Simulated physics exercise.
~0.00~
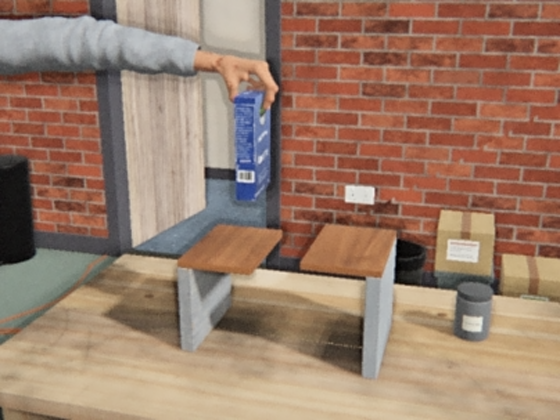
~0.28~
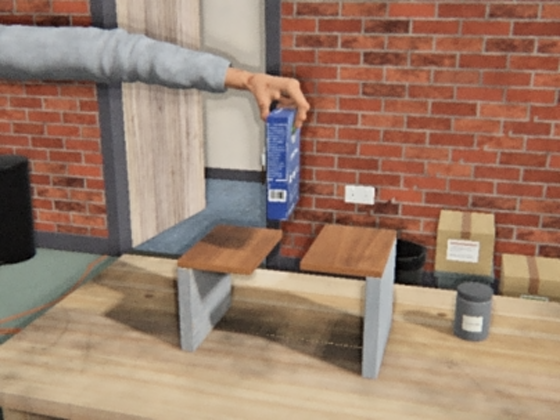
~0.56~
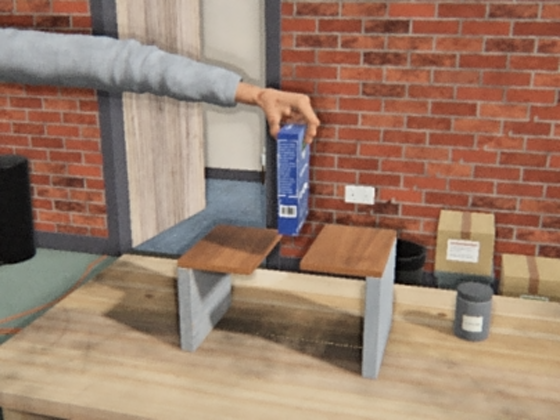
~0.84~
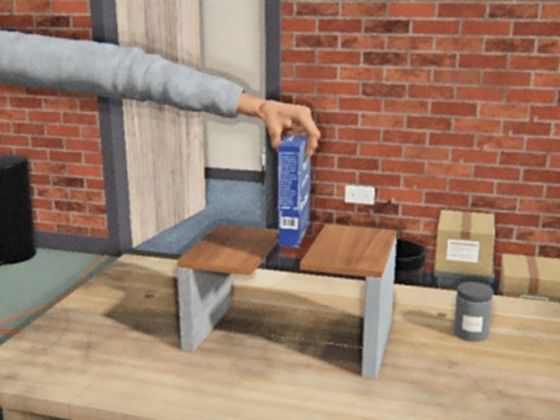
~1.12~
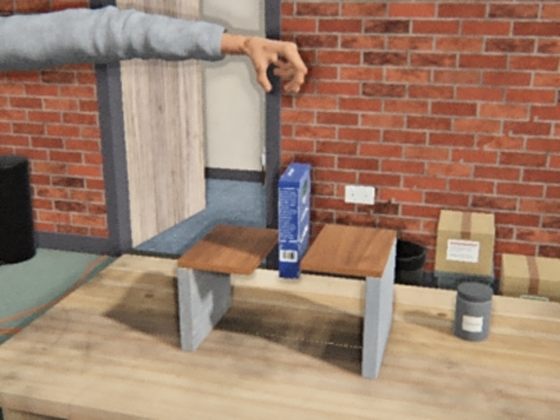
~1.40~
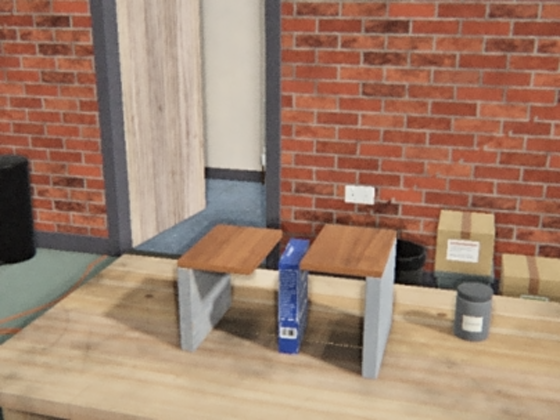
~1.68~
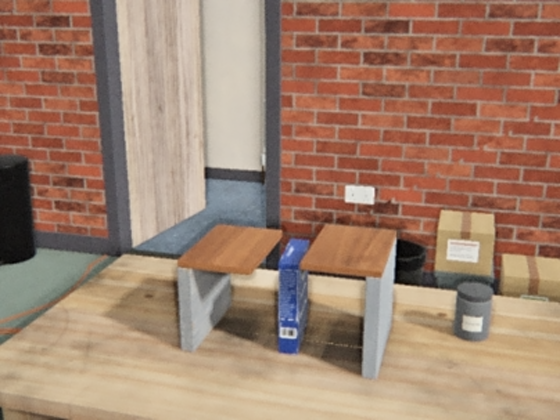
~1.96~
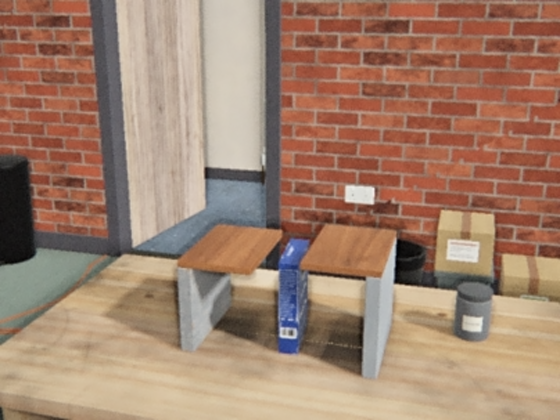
Blue packet lowered by a hand and released above two wooden ledges, dropping through the gap and standing upright on the table.
